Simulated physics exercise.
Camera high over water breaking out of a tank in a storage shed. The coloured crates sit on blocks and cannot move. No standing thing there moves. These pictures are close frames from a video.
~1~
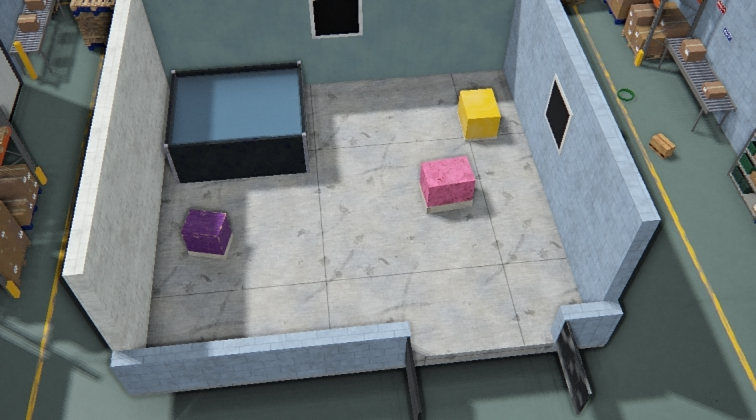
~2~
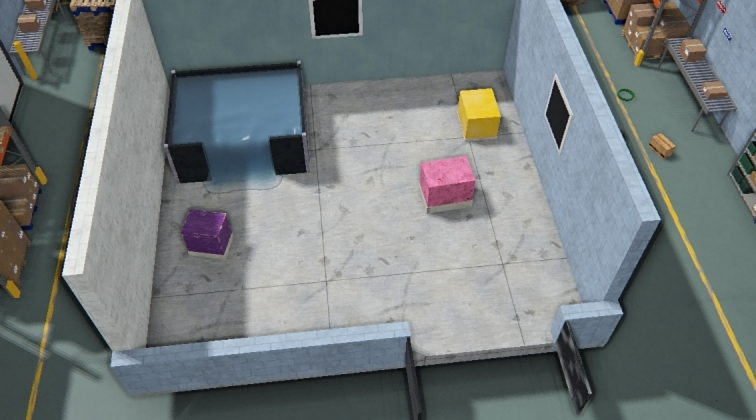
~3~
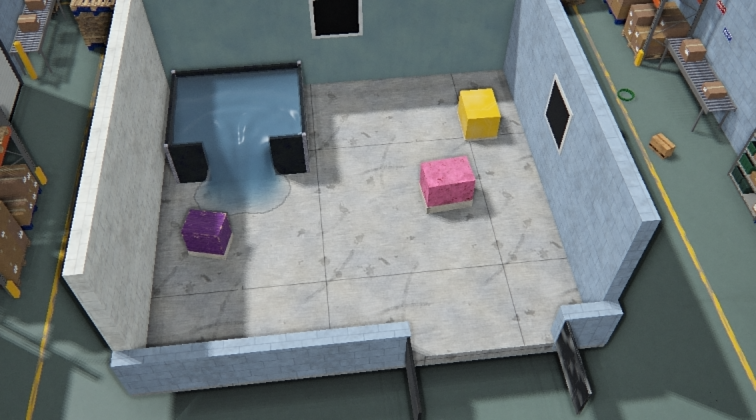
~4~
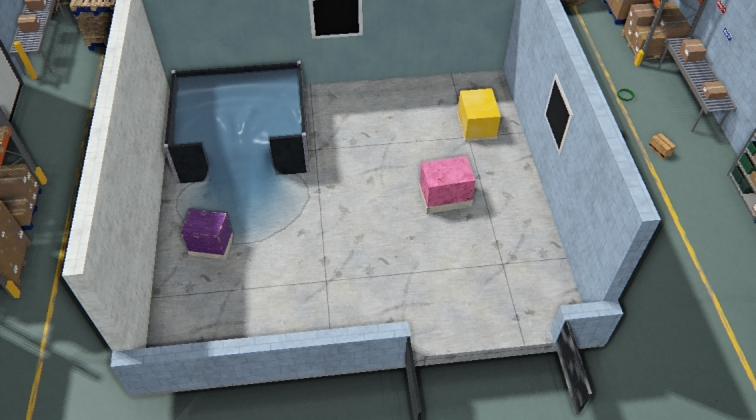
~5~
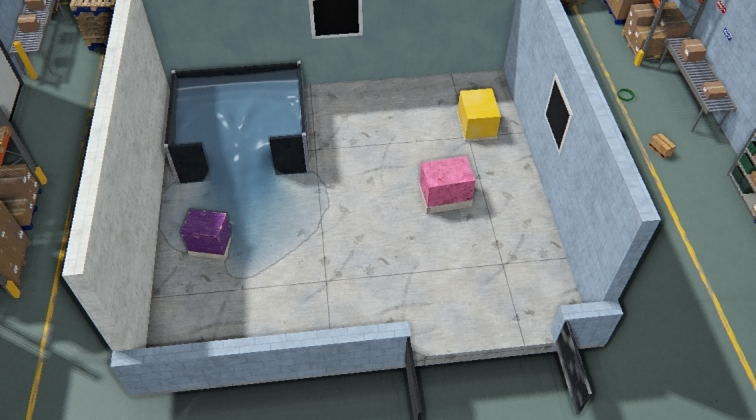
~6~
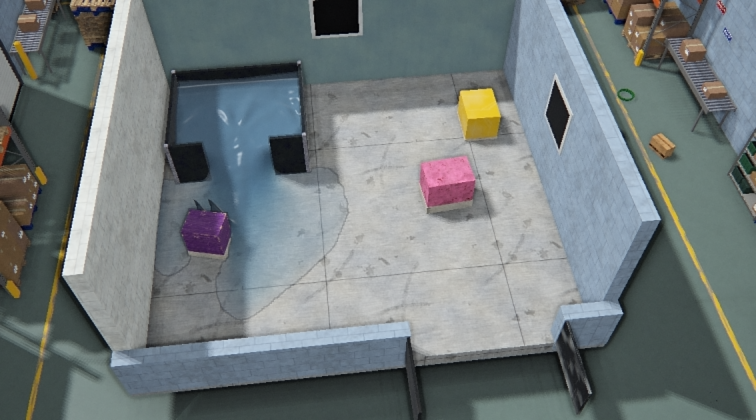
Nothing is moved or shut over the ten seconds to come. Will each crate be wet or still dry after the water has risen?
Afterwards the yellow crate is wet, the pink crate is still dry, the purple crate is wet.
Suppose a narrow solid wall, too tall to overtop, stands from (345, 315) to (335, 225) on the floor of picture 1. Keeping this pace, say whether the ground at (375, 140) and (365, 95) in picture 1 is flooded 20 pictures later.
Untouched, untouched.
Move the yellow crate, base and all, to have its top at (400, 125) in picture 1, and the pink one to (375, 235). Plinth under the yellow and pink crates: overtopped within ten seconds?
The yellow crate is flooded, the pink crate is flooded.
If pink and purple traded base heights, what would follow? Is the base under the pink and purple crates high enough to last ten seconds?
In that case the pink one is left dry and the purple one is flooded.
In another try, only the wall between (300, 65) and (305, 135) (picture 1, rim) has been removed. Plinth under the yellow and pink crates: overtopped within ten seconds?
Yellow crate: Overtopped; pink crate: Overtopped.
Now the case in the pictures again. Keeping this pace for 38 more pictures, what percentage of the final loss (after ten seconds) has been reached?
By then, close to 55 % of it.
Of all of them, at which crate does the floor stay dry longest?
That's the one in yellow.
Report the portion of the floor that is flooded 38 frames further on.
Around 80 percent of it.
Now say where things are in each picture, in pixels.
The open tank at (237, 106) is whole and still, in the first frame.
Water pours out at (241, 165) and has run to (209, 186), in the second frame.
The front is at (205, 207), out from the gap at (242, 166), in the third frame.
The front is at (262, 236), out from the gap at (242, 167), in the fourth frame.
Water pours out at (242, 166) and has run to (251, 272), in the fifth frame.
The front is at (237, 314), out from the gap at (242, 166), in the sixth frame.
A moment on, water covers 35 % of the floor; the yellow crate not reached, the pink crate not reached, the purple crate water round its plinth.
Next, water covers 45 % of the floor; the yellow crate not reached, the pink crate water round its plinth, the purple crate water round its plinth.
Then, water covers 55 % of the floor; the yellow crate not reached, the pink crate water round its plinth, the purple crate water round its plinth.
Later, water covers 80 % of the floor; the yellow crate water round its plinth, the pink crate water round its plinth, the purple crate water round its plinth.
In the end, water covers 100 % of the floor; the yellow crate was topped, the pink crate stayed above the water, the purple crate was topped.
